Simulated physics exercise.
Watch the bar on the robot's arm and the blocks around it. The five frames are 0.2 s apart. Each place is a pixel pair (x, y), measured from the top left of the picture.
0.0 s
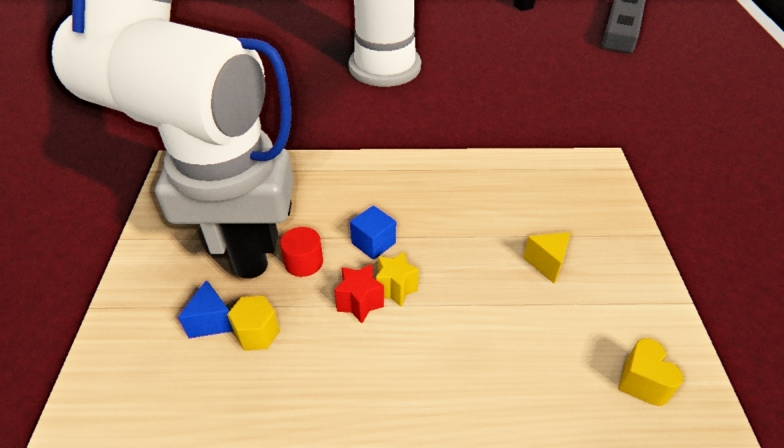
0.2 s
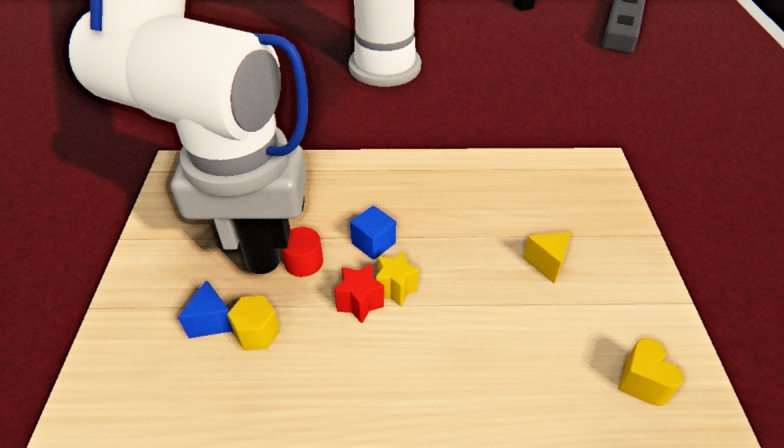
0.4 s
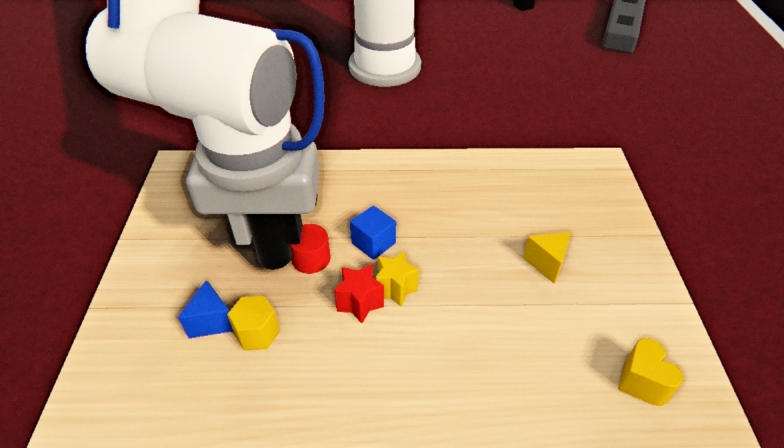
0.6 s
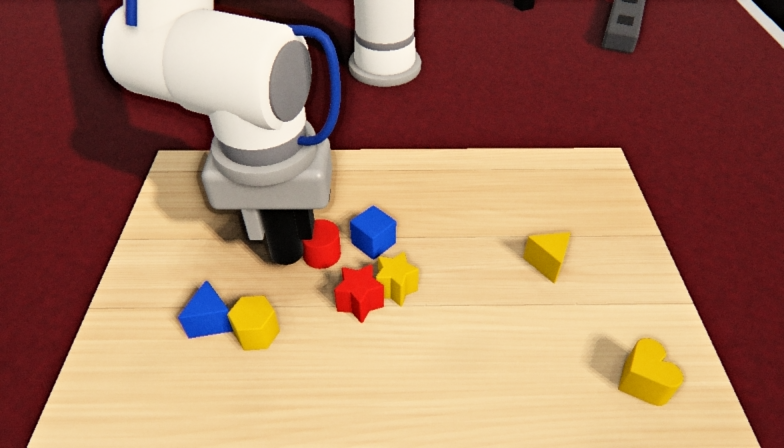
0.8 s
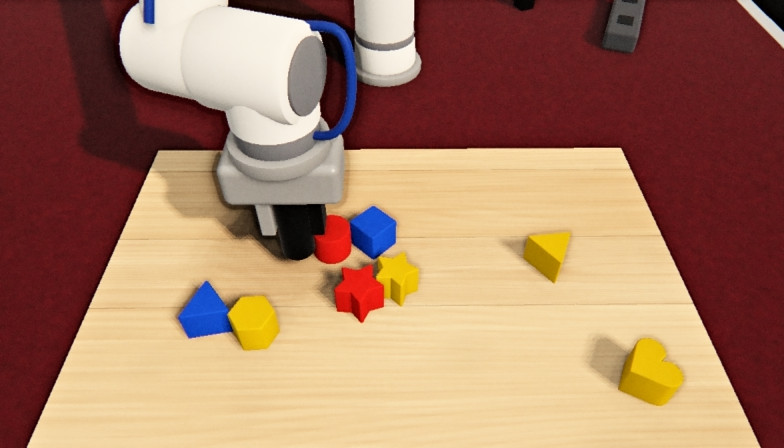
A black bar on the robot's arm moves right across the wooden board to the red circular block, then pushes it right and slightly away toward the blue block, while the red star-shaped block and the yellow pieces stay still.
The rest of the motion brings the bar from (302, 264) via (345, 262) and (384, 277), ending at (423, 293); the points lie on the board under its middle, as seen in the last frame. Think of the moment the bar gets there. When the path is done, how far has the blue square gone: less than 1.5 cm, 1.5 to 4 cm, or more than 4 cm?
The shift is from 1.5 to 4 cm.
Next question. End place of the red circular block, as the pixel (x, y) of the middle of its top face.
The middle of its upper face will lie at (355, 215).
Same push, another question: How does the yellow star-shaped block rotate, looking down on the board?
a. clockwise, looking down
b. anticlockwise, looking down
The answer is a.
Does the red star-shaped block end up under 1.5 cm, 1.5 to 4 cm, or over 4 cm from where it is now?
Up to 1.5 cm.
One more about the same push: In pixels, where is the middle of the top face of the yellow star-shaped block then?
At (441, 296).
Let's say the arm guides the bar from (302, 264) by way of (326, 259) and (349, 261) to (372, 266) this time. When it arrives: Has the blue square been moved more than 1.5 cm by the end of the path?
Yes, that is what happens.
What follows on the original path. One third of the way, bar at (344, 246); red circular block at (355, 215); blue square at (393, 210), turned 55° clockwise.
Two thirds of the way, bar at (384, 261); red circular block at (355, 215); blue square at (393, 210), turned 55° clockwise; yellow star-shaped block at (413, 277).
At the end, bar at (424, 278); red circular block at (355, 215); red star-shaped block in place; blue square at (393, 210), turned 55° clockwise; yellow star-shaped block at (441, 296), turned 60° clockwise.
